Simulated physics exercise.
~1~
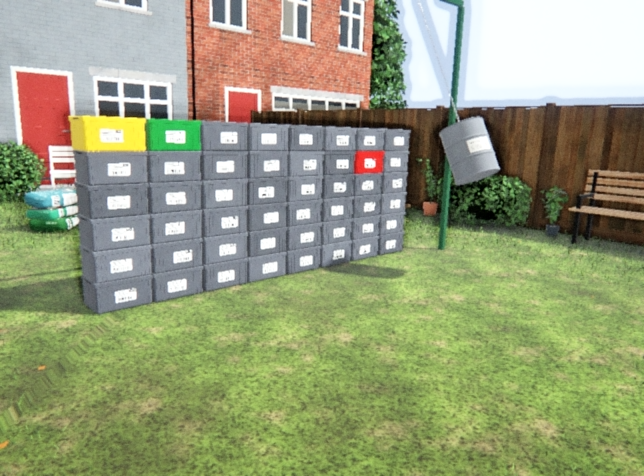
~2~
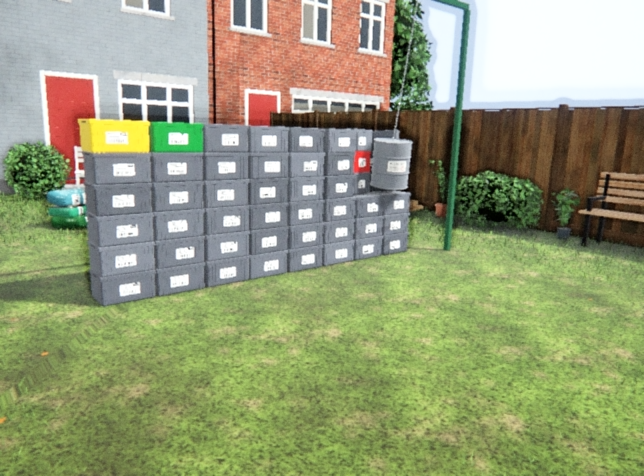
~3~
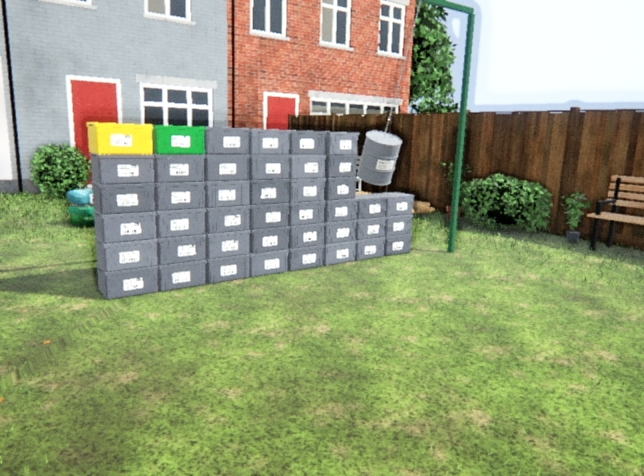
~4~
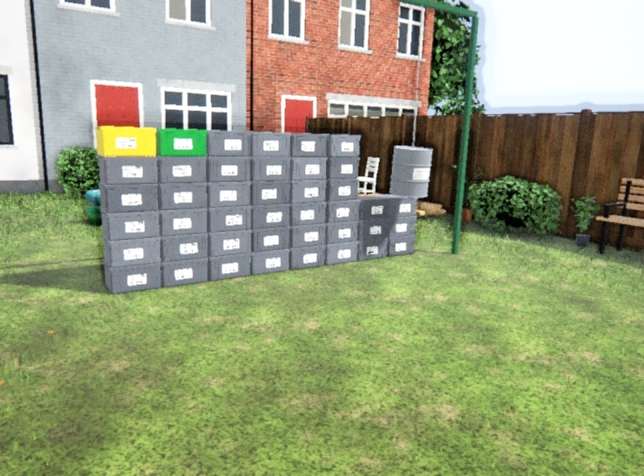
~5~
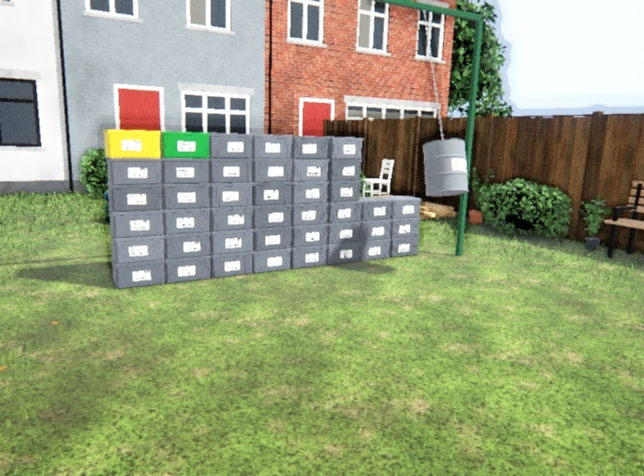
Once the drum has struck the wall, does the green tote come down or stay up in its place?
The green tote stays up, still in its place on the top row beside the yellow one.
